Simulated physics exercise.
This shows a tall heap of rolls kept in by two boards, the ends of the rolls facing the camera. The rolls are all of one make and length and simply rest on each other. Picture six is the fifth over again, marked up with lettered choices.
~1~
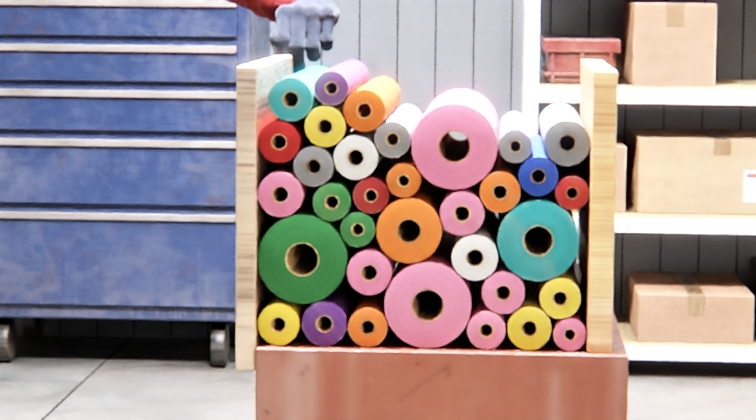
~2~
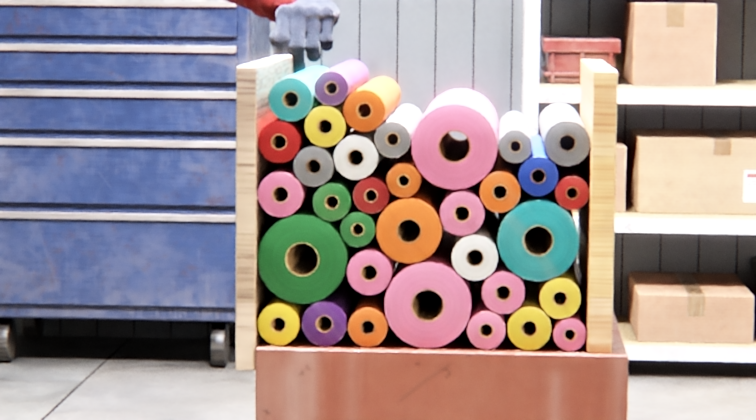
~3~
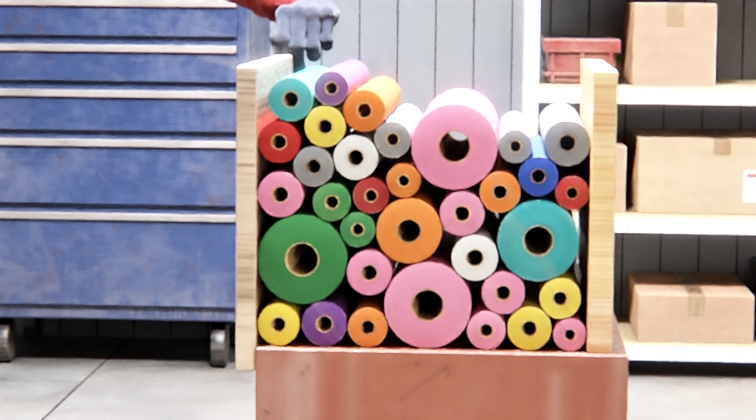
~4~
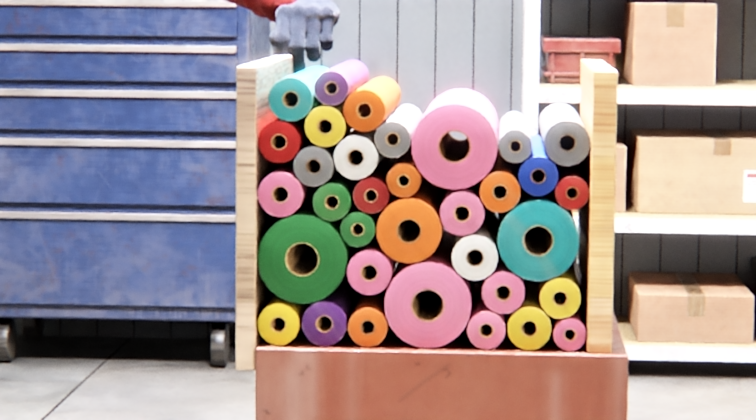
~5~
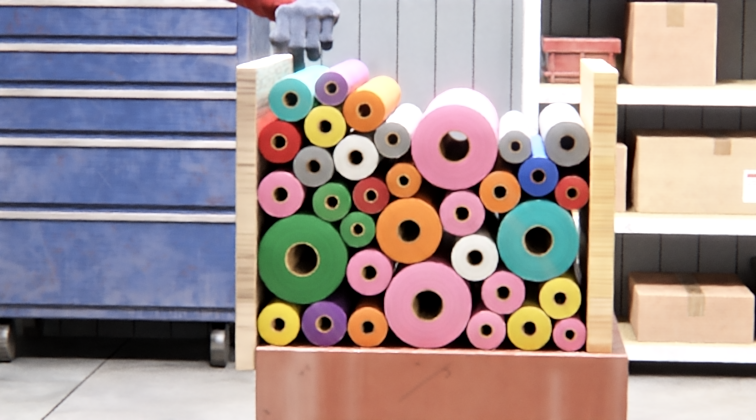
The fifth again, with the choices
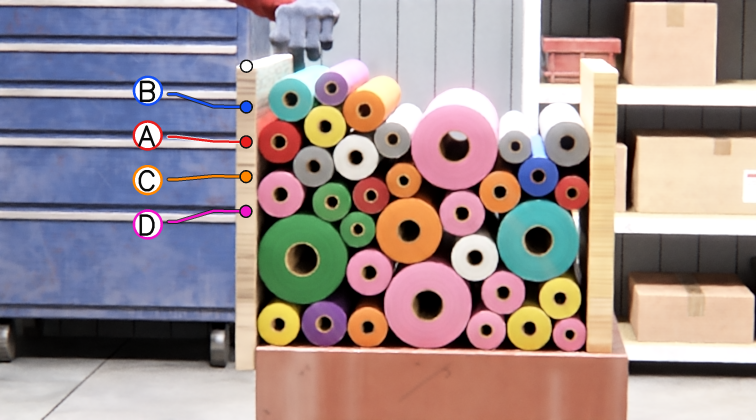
In a workshop, a gray-gloved hand rested on the top left of a tall heap of colorful rolls stacked between two wooden boards, and nothing visibly moved the whole time.
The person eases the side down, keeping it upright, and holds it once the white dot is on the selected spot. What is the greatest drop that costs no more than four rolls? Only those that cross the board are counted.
It can be let down to D.
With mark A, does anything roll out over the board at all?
At A: No.
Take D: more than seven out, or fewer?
It loses fewer than seven.
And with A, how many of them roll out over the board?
The count is none.
On the marked copy, A at (246, 142); B at (246, 107); C at (246, 177); D at (246, 211); the white dot at (247, 66).
With D. Early on, top of the board (257, 132).
Further on, top of the board (257, 207).
At the end, top of the board (257, 211), two out over the board.
As for the rest, A none out over the board; B none out over the board; C none out over the board.
